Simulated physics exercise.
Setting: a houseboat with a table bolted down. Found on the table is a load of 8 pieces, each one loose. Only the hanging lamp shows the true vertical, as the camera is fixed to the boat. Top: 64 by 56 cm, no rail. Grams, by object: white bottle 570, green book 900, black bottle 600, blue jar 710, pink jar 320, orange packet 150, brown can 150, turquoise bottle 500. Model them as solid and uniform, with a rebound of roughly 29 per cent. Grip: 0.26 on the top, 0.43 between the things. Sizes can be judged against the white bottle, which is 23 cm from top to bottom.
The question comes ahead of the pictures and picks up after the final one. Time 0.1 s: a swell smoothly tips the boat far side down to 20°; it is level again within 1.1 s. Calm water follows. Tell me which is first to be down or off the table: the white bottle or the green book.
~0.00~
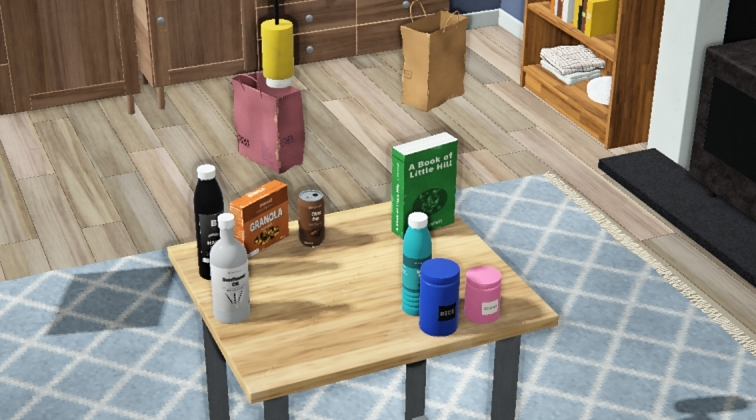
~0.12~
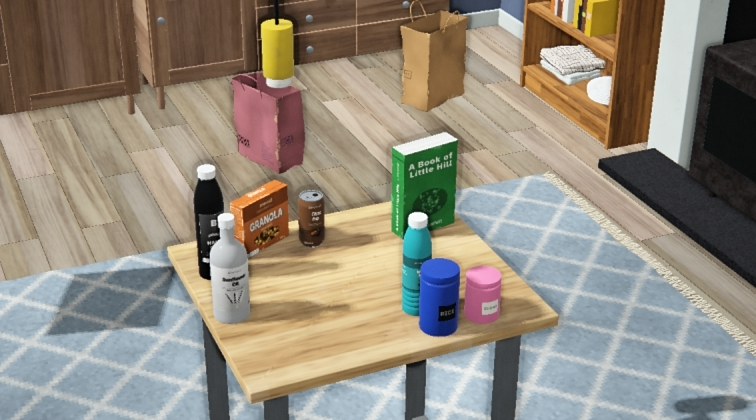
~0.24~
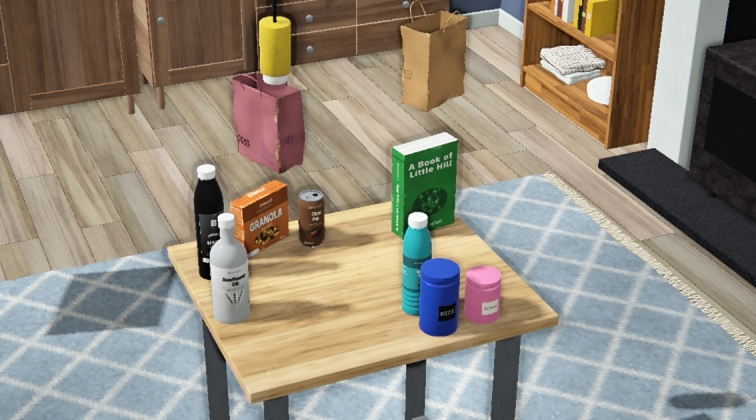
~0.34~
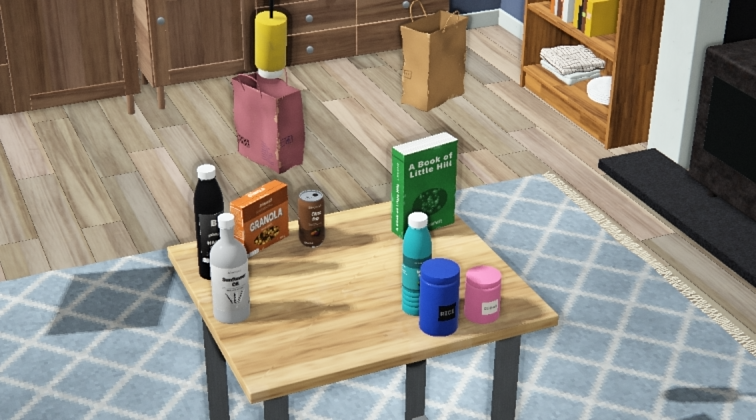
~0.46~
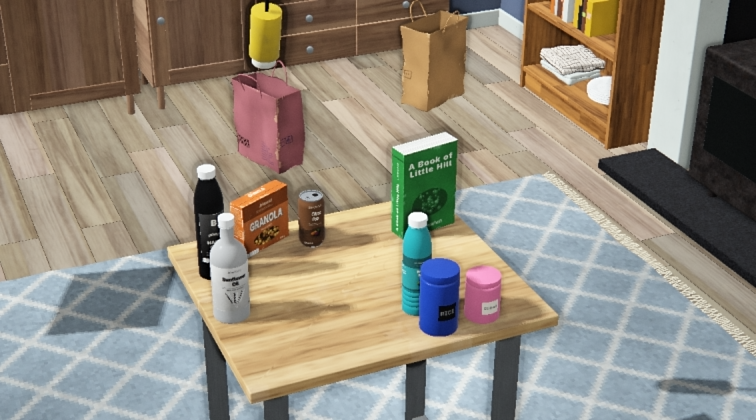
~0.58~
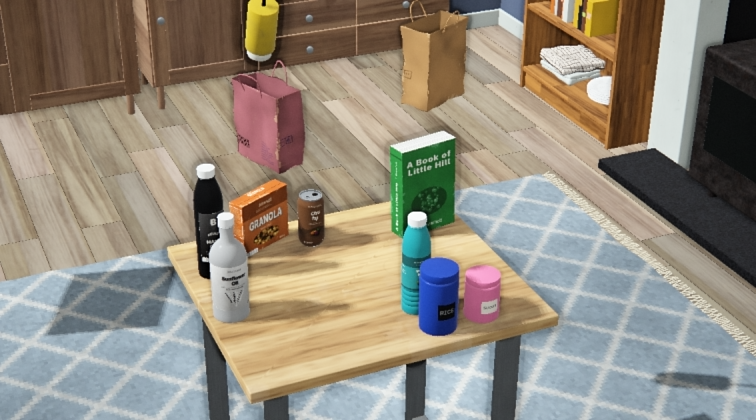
I would say the latter.
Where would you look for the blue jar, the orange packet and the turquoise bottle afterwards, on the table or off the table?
The blue jar ends on the table; the orange packet ends off the table; the turquoise bottle ends on the table.
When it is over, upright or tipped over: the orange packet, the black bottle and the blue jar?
Well, the orange packet tumbles down, the black bottle holds steady, and the blue jar holds steady.
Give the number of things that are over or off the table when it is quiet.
All told, 2.
After 0.88 s, boat heeled 13°, far side down; green book tipped 70° from how it sat near (394, 184); white bottle slid 6 cm near (221, 253); orange packet slid 6 cm.
After 1.18 s, boat level; green book and orange packet now off the table; white bottle slid 8 cm near (217, 247); black bottle slid 8 cm.
After 1.48 s, boat level; white bottle slid 8 cm near (217, 247); black bottle slid 8 cm; turquoise bottle slid 8 cm.
By the end (1.7 s), off the table, green book and orange packet; not toppled but over 5 cm from the start, white bottle, black bottle, blue jar, pink jar, brown can and turquoise bottle. Seen from the same camera at the end, white bottle near (217, 247). White bottle was never lost; green book went at 0.80 s.
